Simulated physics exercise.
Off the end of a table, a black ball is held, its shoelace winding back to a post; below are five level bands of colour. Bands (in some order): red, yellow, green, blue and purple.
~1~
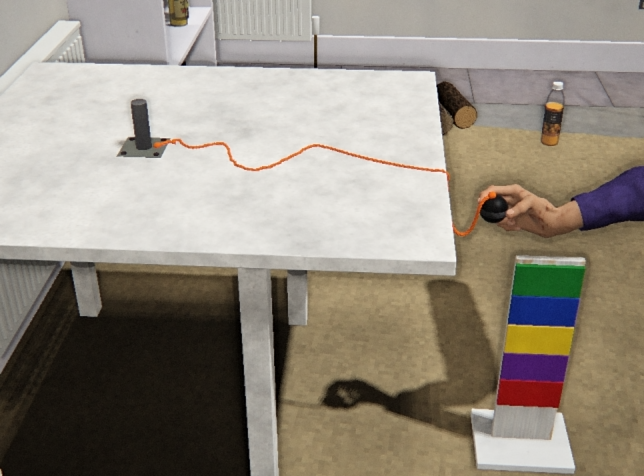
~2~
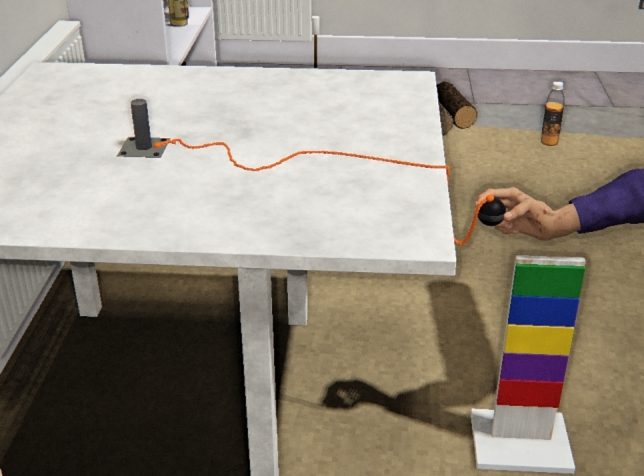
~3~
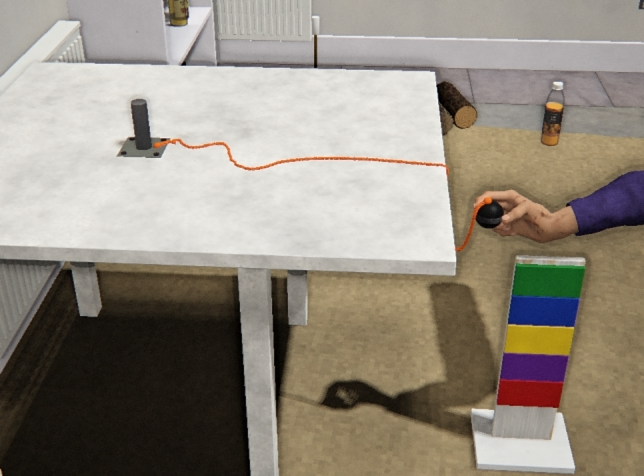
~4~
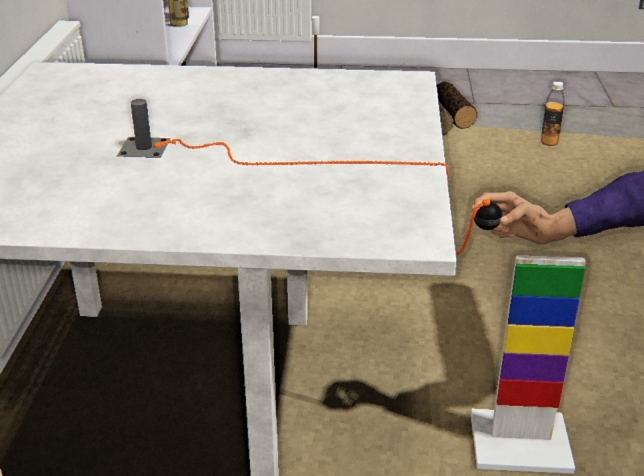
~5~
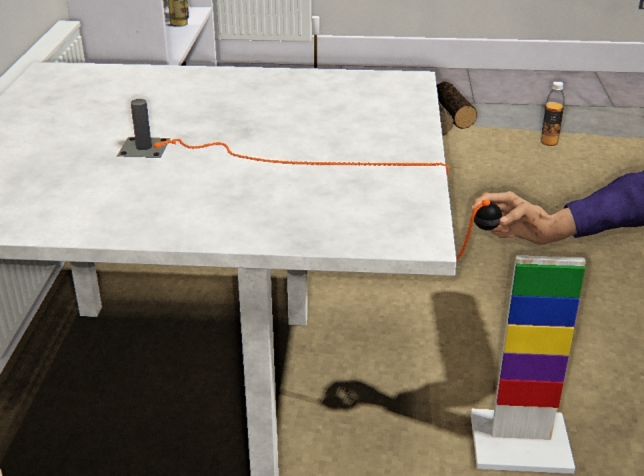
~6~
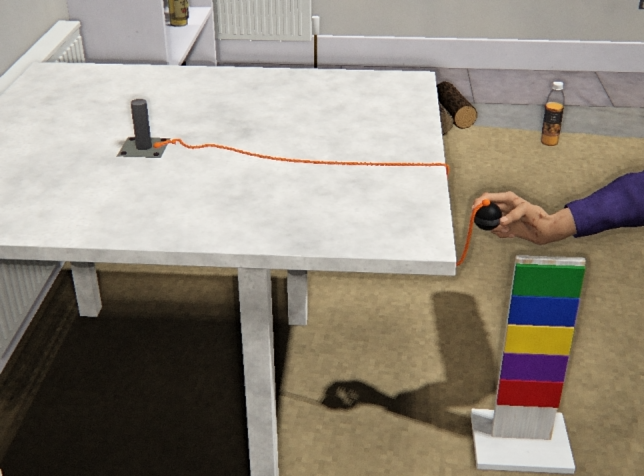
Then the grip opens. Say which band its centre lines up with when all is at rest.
It lines up with purple.
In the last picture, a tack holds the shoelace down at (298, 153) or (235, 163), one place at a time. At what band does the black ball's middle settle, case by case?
In order: Blue; yellow.
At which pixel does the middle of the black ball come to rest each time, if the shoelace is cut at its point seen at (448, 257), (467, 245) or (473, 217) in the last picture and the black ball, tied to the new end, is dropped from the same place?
In order, it comes to rest around (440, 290), (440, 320) and (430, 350).
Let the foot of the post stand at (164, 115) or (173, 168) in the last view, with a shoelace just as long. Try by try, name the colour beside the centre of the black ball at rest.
First try: Purple; second try: Red.
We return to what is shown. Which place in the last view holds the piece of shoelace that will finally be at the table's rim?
Roughly (419, 165).
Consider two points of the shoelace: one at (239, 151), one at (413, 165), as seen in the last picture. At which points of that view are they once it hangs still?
One ends up around (264, 154), the other around (442, 167).
Soon after, ball near (419, 317); level with blue.
After that, ball near (440, 361); level with purple.
In the end, ball near (426, 364); level with purple. Its middle rests at the purple band.
